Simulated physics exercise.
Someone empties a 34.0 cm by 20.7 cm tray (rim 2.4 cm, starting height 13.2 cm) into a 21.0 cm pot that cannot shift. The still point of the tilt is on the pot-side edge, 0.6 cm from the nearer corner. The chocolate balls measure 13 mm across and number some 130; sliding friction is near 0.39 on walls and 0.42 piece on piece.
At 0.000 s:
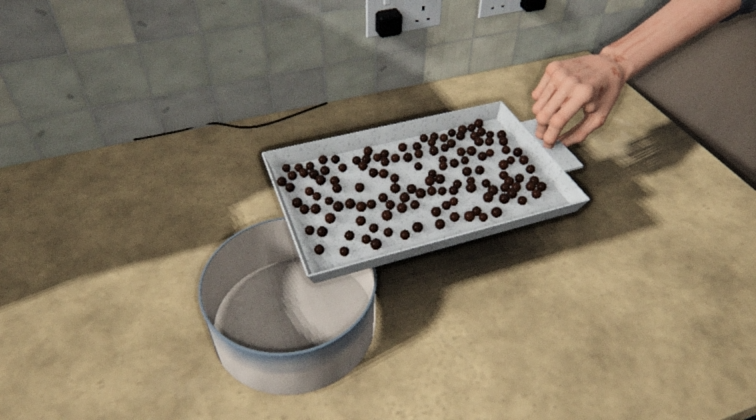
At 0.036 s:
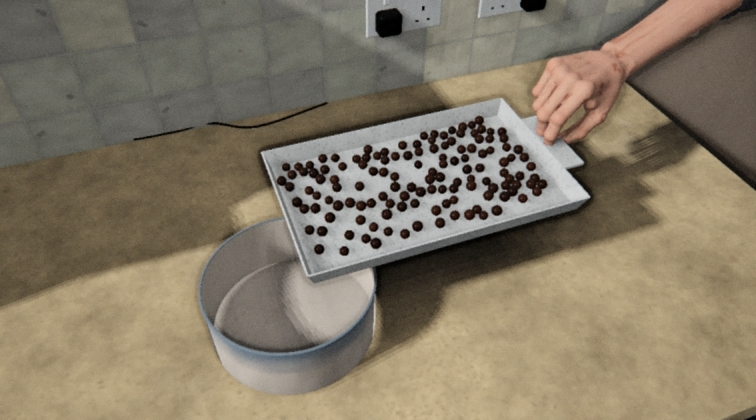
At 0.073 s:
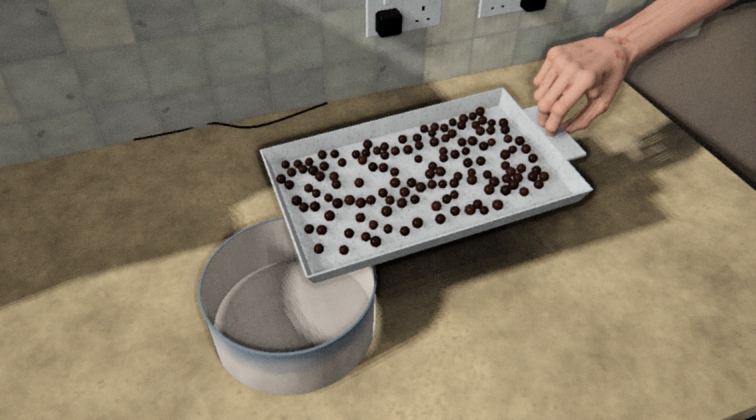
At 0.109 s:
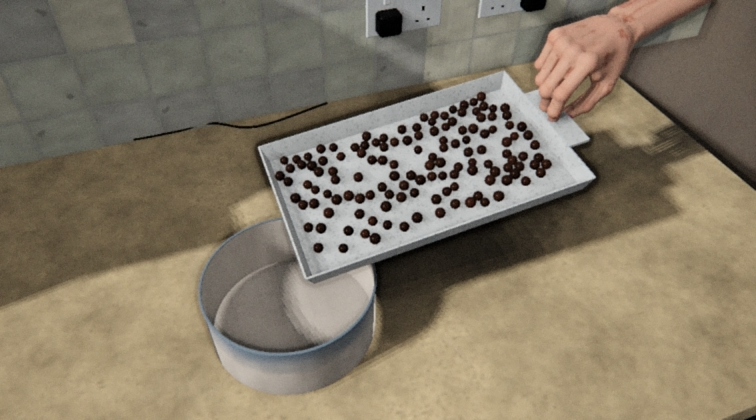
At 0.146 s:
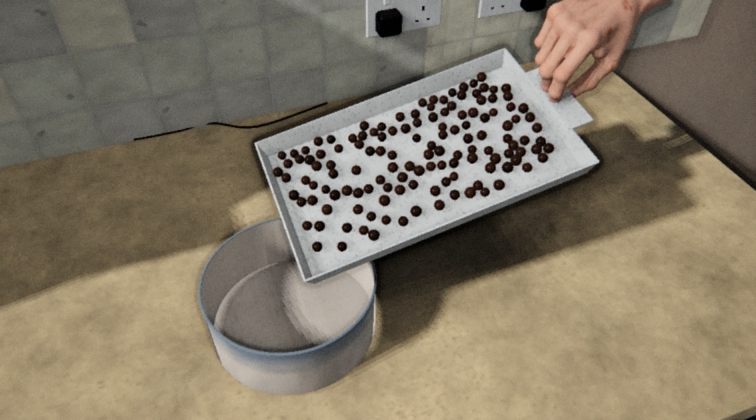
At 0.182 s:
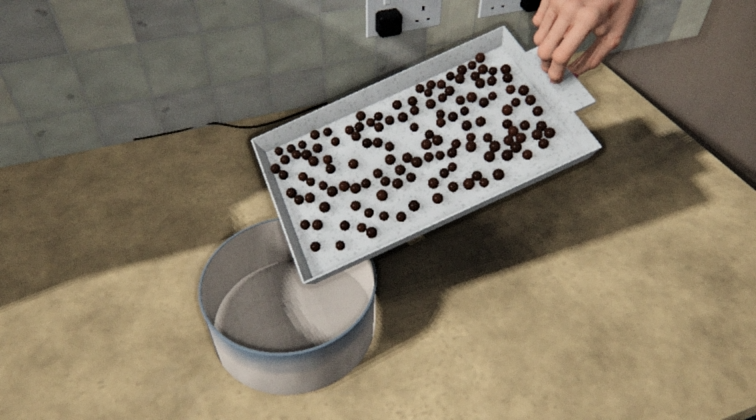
At first, a hand at the right holds a pale rectangular tray of scattered dark balls nearly level, its left end over a round pot on a counter. The hand then lifts the right end, slowly and then more noticeably, tilting the tray down toward the pot while the balls stay spread across it.
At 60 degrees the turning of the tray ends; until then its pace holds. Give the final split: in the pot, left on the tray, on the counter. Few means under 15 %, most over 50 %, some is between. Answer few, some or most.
Pot: Some, tray: Some, counter: Some.
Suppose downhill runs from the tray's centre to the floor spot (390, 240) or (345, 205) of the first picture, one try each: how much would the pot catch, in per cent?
Some 30 and 30 per cent.
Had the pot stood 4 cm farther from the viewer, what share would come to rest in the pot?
Then about 15 per cent.
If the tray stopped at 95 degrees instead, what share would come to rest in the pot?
In that case some 60 per cent.
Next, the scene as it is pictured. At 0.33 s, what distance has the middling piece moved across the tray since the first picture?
About 2 cm.
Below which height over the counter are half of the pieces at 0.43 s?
Some 26 cm.
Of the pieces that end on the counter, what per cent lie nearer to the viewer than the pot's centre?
Roughly 100 per cent.
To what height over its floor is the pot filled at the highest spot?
Some 1.5 cm.
After 0.33 s, tilt 42 degrees; the tray holds 100 %, the pot 0 %.
After 0.43 s, tilt 56 degrees; the tray holds 100 %, the pot 0 %.
After 0.66 s, tilt 60 degrees; the tray holds 45 %, the pot 15 %.
In the end, at 1.7 s, pot 40 %, tray 30 %, counter 35 %.
